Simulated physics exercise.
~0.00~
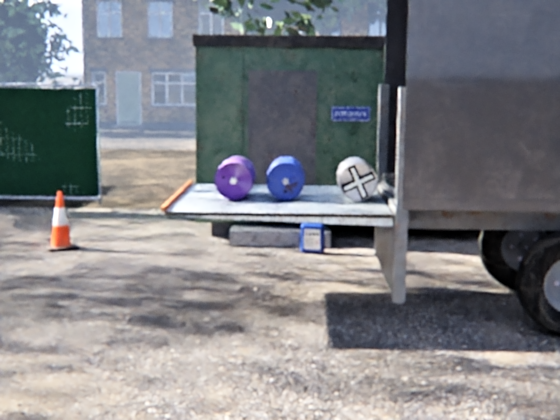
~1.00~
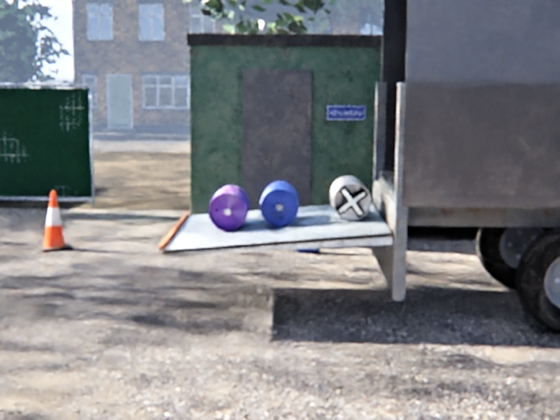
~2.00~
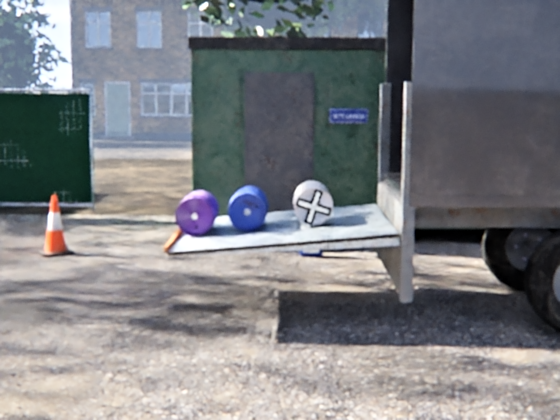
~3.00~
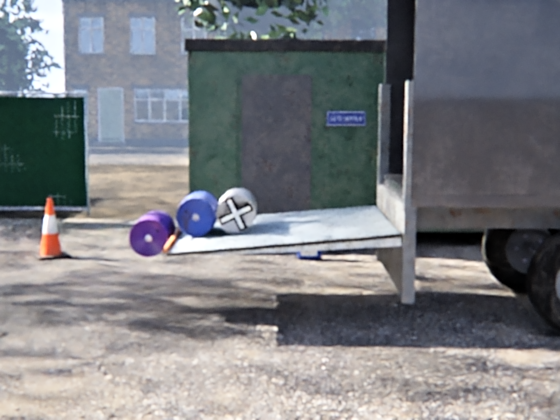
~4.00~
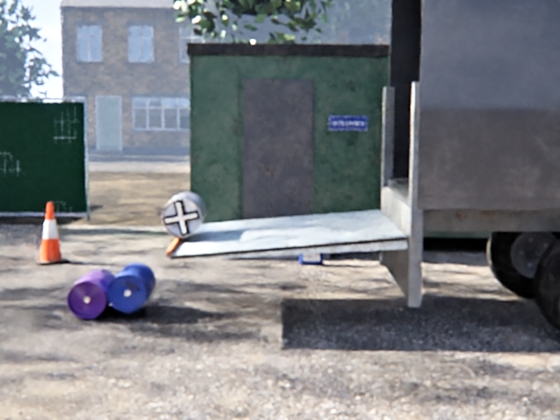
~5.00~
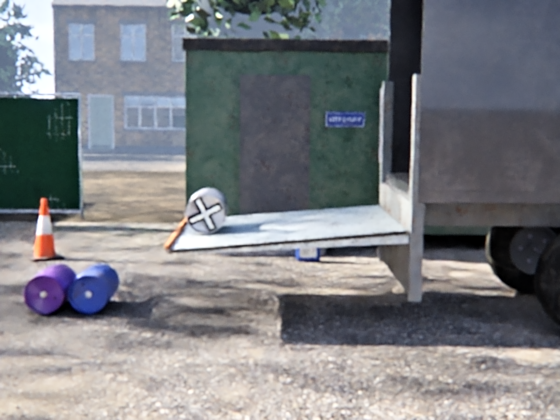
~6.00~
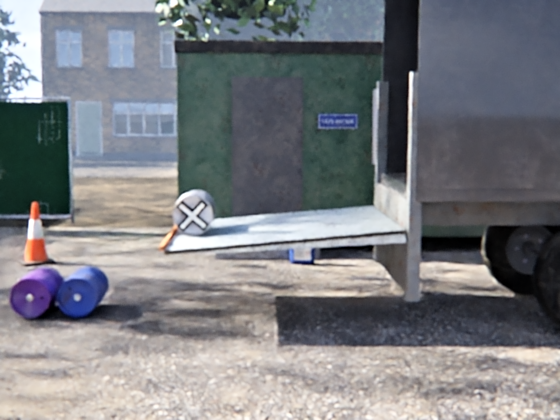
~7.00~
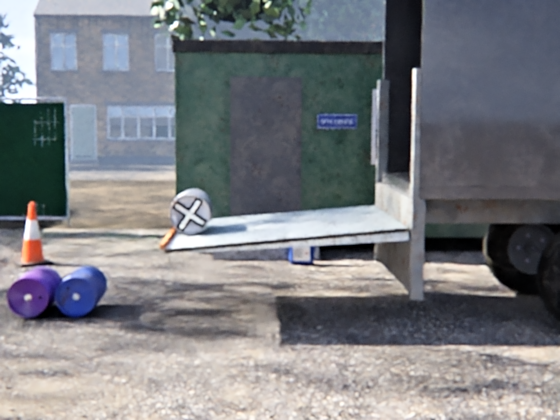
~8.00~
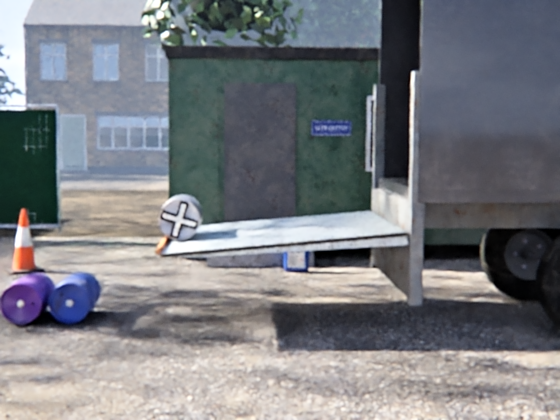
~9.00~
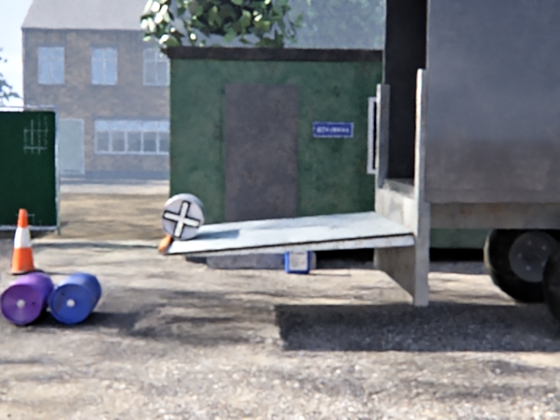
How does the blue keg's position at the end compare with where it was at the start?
It starts on the lift platform between the purple and white kegs, and ends on the ground to the left of the platform, beside the purple keg.
